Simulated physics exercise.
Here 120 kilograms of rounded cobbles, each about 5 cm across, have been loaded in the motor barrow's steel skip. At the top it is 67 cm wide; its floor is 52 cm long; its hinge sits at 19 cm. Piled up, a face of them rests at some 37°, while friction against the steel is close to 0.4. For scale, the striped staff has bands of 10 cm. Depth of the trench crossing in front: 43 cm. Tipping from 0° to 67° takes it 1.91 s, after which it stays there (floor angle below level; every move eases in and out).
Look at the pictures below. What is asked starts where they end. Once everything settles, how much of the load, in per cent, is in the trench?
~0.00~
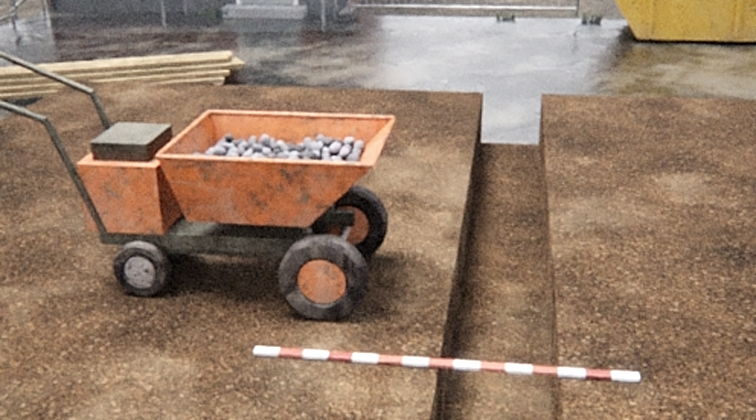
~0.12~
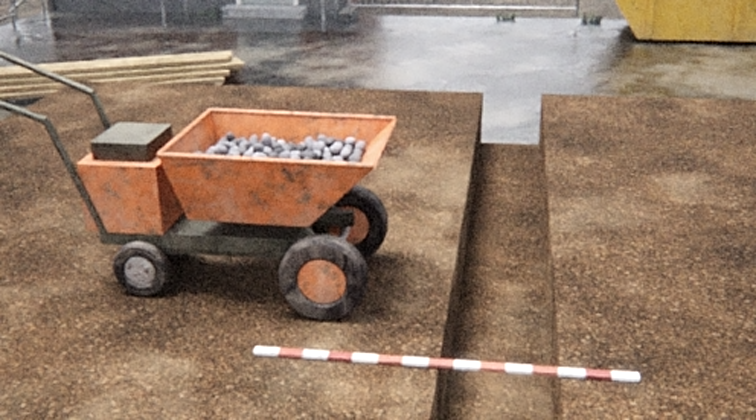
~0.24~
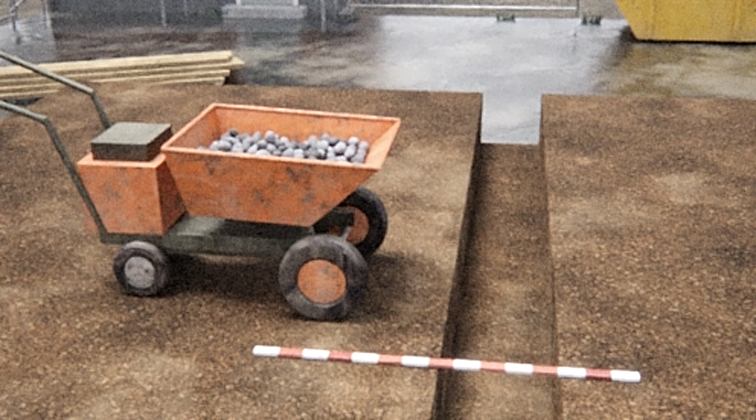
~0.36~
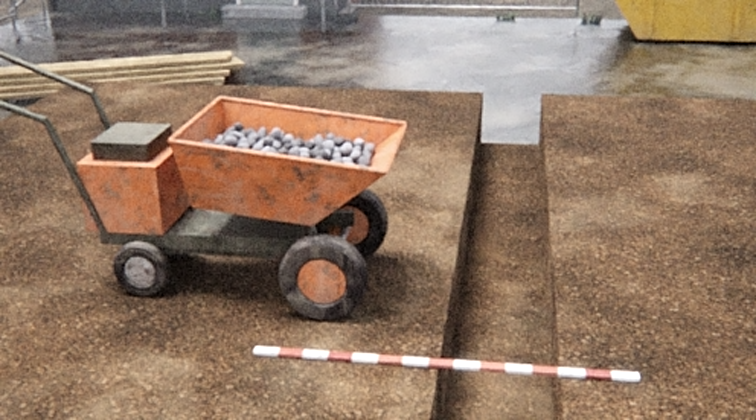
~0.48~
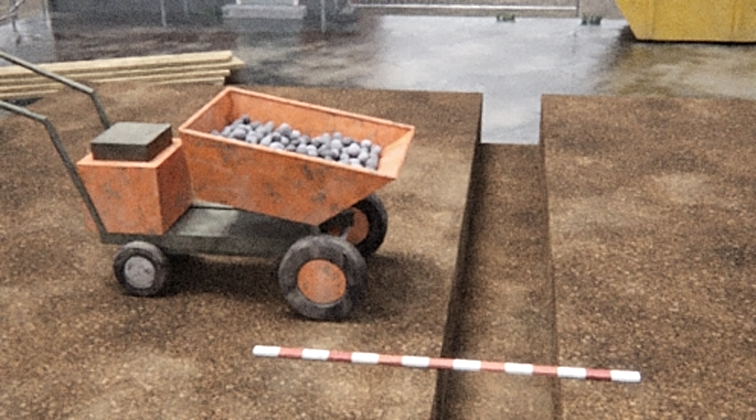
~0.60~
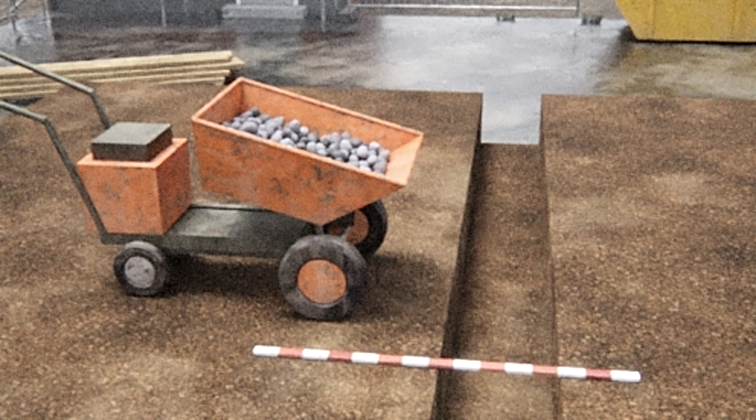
Once it settles, about 100 per cent of the load is there.
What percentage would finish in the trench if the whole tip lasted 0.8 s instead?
Then roughly 95 percent.
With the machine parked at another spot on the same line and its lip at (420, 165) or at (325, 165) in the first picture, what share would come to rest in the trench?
It'd be around 70 per cent and after that around 95 per cent.
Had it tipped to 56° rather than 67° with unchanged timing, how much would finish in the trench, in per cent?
Some 75% would finish there.
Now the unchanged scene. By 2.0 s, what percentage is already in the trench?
Roughly 45% by that time.
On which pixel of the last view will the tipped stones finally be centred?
Look at roughly (511, 365).
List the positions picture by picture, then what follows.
Lip at (372, 165), floor tilted 0°, highest stones at (288, 147), in the first picture.
The skip is at 1°, its lip at (374, 166); the top of the load is at (290, 146); the stones move at 0.1 m/s on average, in the second picture.
The skip is at 3°, its lip at (378, 169); the top of the load is at (281, 145); the stones move at 0.2 m/s on average, in the third picture.
The skip is at 6°, its lip at (386, 172); the top of the load is at (249, 138); the stones move at 0.3 m/s on average, in the fourth picture.
The skip is at 11°, its lip at (395, 178); the top of the load is at (252, 132); the stones move at 0.3 m/s on average, in the fifth picture.
Lip at (405, 185), floor tilted 16°, highest stones at (256, 124); the stones move at 0.4 m/s on average, in the sixth picture.
After 1.4 s the floor is at 56°; 100 % in the skip; the foremost stones are at (448, 232).
After 2.0 s the floor is at 67°; 53 % in the skip, 47 % in the trench; the foremost stones are at (546, 357).
After 2.4 s the floor is at 67°; 22 % in the skip, 78 % in the trench; the foremost stones are at (546, 357).
After 4.3 s the floor is at 67°; 0 % in the skip, 100 % in the trench; the foremost stones are at (546, 360).
